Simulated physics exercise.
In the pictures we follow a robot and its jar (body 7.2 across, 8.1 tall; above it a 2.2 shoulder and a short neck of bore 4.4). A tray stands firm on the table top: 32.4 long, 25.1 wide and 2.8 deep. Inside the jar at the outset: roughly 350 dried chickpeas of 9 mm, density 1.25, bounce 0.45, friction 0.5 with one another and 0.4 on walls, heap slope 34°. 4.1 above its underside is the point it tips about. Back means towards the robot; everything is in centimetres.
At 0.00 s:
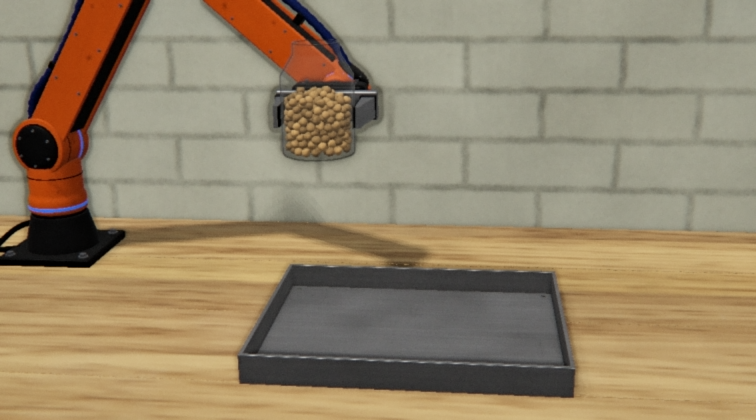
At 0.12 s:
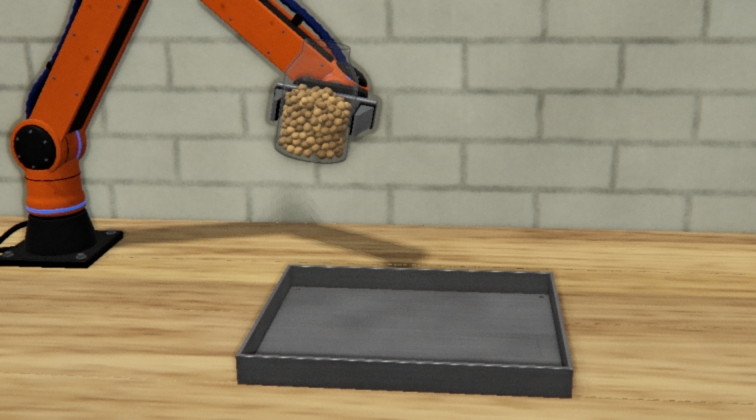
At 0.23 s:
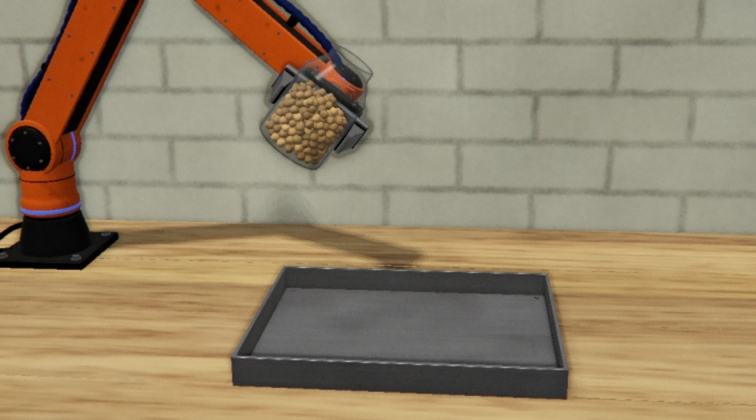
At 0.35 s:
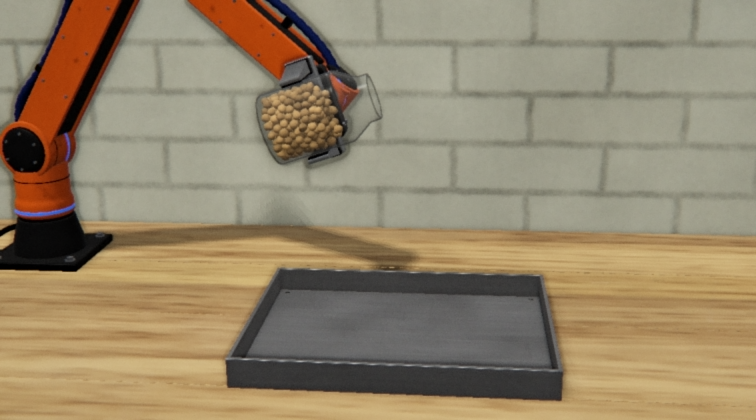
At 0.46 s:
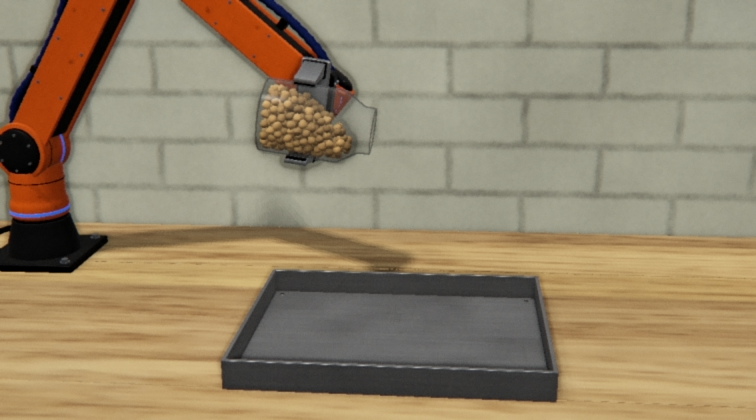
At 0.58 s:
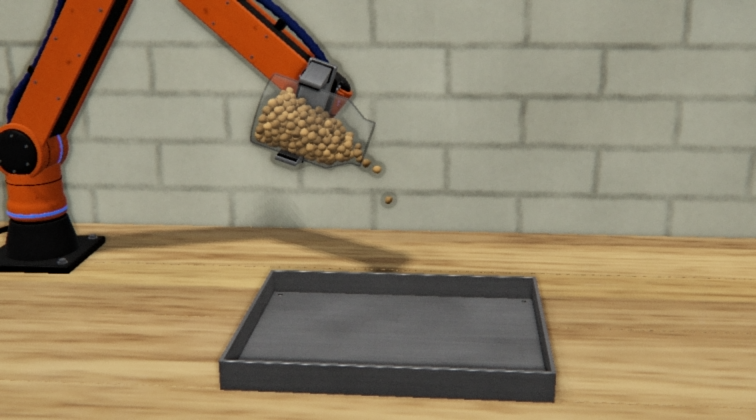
Orange robot arm tilting a clear jar of round tan chickpeas rightward above a grey tray, the first few leaving its mouth.
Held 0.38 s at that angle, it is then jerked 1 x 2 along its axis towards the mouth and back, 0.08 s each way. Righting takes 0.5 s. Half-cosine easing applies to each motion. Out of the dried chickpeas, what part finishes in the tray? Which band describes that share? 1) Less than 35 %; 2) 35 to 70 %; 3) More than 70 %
(1) Less than 35 %.
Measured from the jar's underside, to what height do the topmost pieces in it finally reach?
Roughly 6.5 cm up.
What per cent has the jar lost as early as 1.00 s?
10 % so far.
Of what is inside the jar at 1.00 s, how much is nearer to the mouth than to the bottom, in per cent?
Around 55 percent.
By 1.00 s, tipped 109°, highest piece 27 above the table; 321 in the jar, 23 in the tray, 4 in flight or on a rim.
By 1.41 s, tipped 40°, highest piece 30 above the table; 286 in the jar, 55 in the tray, 7 in flight or on a rim.
By 1.82 s, upright, highest piece 27 above the table; 285 in the jar, 63 in the tray.
By 2.52 s, upright, highest piece 27 above the table; 285 in the jar, 63 in the tray.
Final count, 285 in the jar, 63 in the tray. That is 18 % in the tray.
